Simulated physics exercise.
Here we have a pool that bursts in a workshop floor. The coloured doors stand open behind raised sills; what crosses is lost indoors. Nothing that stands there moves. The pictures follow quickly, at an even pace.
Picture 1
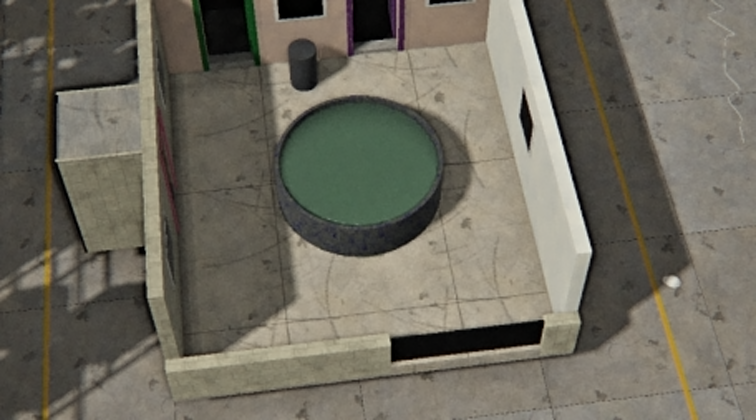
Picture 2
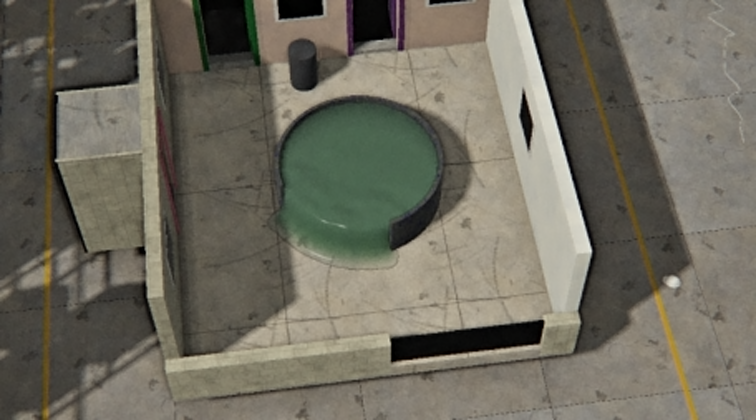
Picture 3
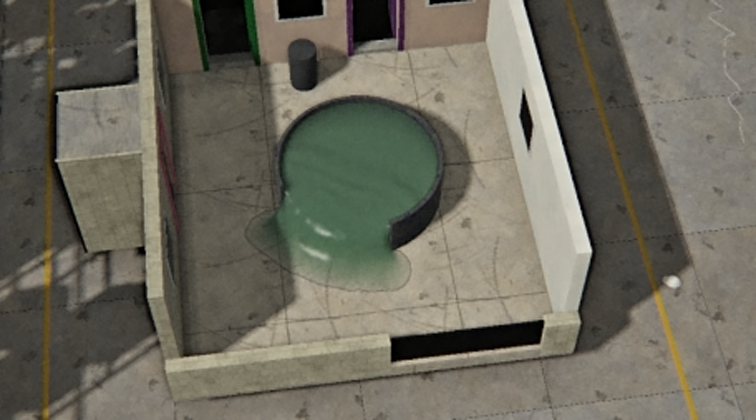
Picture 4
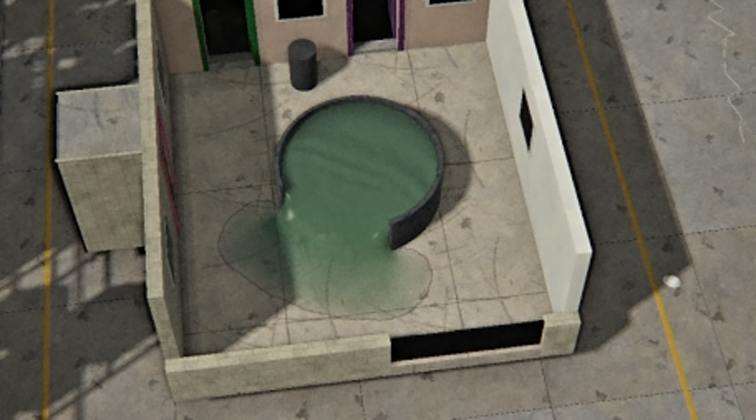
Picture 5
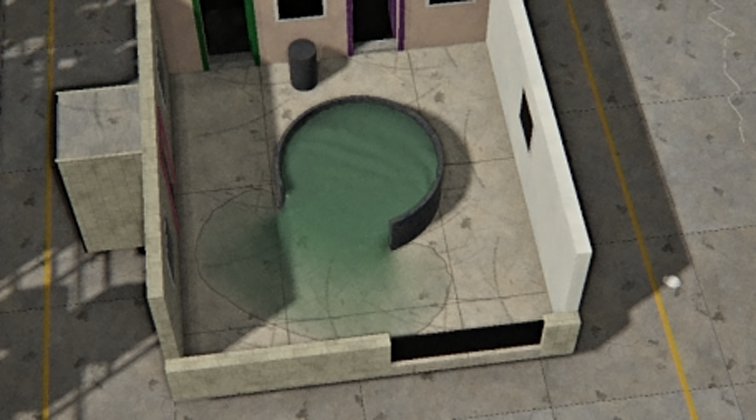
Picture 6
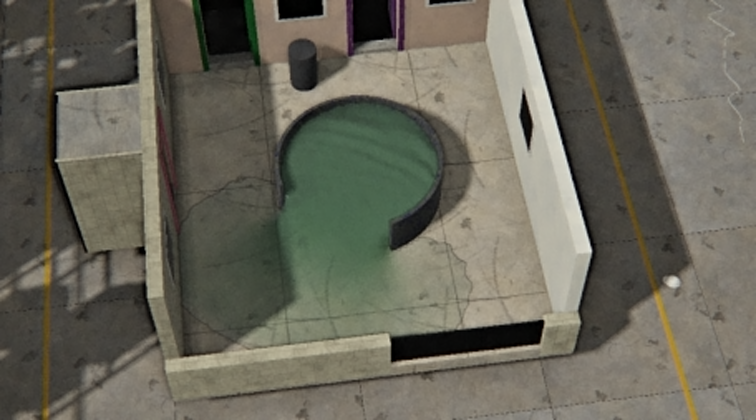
A round pool bursts open at its front, and green water spreads across the walled floor.
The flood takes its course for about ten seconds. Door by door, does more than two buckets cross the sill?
One by one: The green door floods; the purple door floods; the pink door holds within the limit.
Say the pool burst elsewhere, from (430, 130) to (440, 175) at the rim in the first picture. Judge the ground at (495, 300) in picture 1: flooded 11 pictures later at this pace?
There: Wet.
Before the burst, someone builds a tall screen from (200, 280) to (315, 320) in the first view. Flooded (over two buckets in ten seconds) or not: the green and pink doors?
My reading: Green lets more in; pink goes over.
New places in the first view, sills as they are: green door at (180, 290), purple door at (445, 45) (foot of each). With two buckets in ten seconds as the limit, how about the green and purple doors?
My reading: The green one takes more; the purple one goes over.
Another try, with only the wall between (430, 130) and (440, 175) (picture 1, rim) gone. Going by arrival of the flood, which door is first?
I say the door marked purple.
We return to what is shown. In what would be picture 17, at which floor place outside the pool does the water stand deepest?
Close to (197, 377).
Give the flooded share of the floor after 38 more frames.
About 95 per cent.
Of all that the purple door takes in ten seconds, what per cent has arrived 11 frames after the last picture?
I make it 0 per cent.
A moment on, water covers 35 % of the floor; the green door not reached, the purple door not reached, the pink door wet at the sill, nothing in.
Next, water covers 40 % of the floor; the green door not reached, the purple door not reached, the pink door wet at the sill, nothing in.
Then, water covers 60 % of the floor; the green door not reached, the purple door not reached, the pink door wet at the sill, nothing in.
Later, water covers 95 % of the floor; the green door far over two buckets in, the purple door wet at the sill, nothing in, the pink door under two buckets in.
In the end, water covers 100 % of the floor; the green door far over two buckets in, the purple door over two buckets in, the pink door under two buckets in.
